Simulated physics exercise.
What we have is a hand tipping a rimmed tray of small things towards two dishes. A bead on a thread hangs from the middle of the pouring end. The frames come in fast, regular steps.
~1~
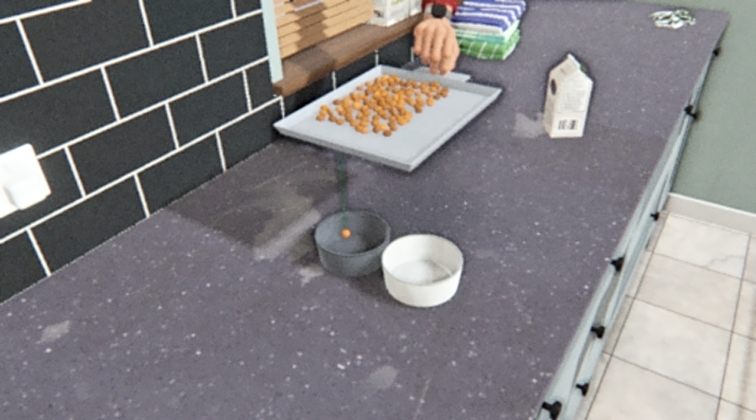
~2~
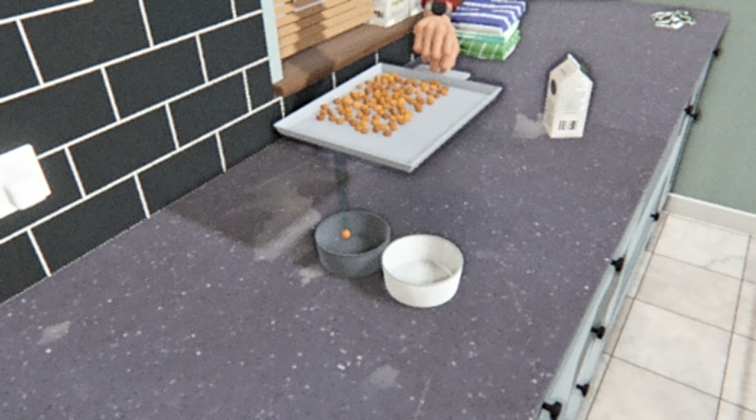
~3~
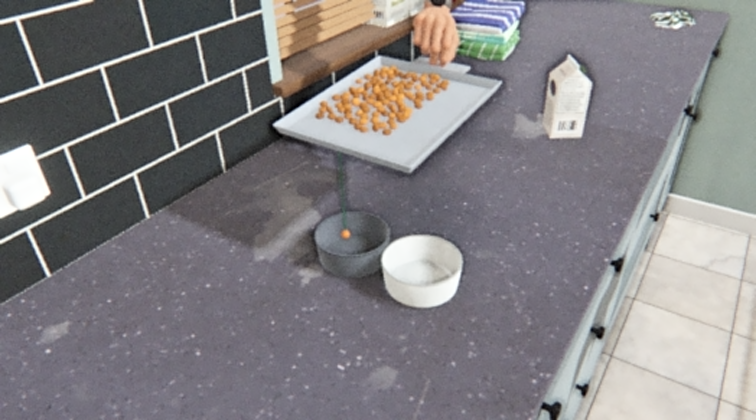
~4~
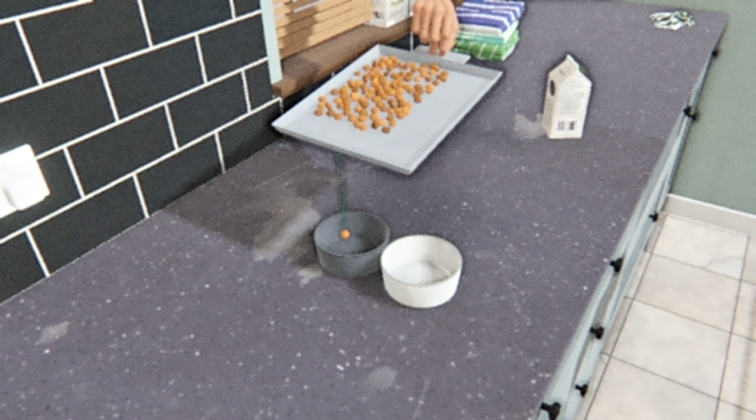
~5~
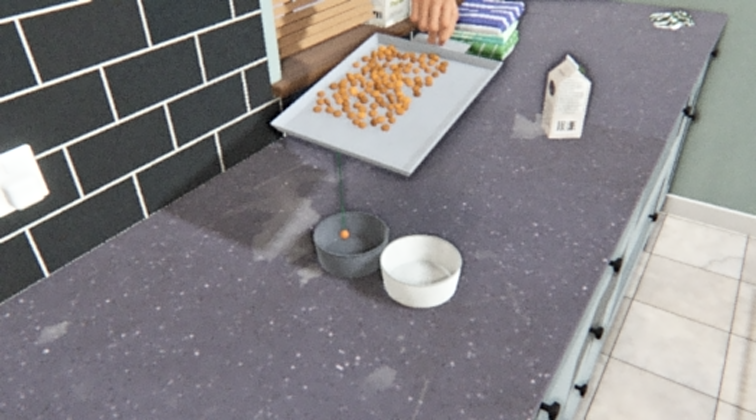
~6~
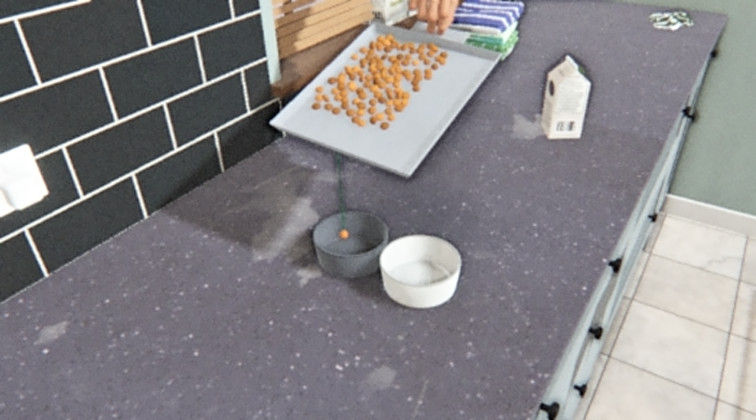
A hand tilting a pale rimmed tray of small orange-brown pieces above dark and white bowls, its right front corner dipping lowest.
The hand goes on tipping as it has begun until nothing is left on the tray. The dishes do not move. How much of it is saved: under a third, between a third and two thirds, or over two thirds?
Together they catch under a third.
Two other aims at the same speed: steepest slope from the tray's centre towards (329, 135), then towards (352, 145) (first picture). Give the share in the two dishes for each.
About 0 and 0 per cent.
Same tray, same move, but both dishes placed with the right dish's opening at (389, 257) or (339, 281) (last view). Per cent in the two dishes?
The first gives 20 %, the second 50 %.
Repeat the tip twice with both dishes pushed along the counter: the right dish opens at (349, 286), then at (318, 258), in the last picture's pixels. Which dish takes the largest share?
First the right dish, then the dish on the right.
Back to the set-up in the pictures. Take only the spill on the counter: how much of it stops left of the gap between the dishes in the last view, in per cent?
Roughly 80 in a hundred.
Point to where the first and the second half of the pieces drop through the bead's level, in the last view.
The first part at (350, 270); the rest at (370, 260).
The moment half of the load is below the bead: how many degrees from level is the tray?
At about 75°.
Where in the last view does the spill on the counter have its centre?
Around (347, 323).
Soon after the last picture, tray tipped steeply; about two thirds on the tray; about a third in the air.
A little later, tray tipped right over; a small part in the right dish; most outside both; a small part in the air.
Later still, tray tipped past a quarter turn; a small part in the right dish; nearly all outside both.
At rest, tray tipped past a quarter turn; a small part in the right dish; none in the left dish; nearly all outside both.
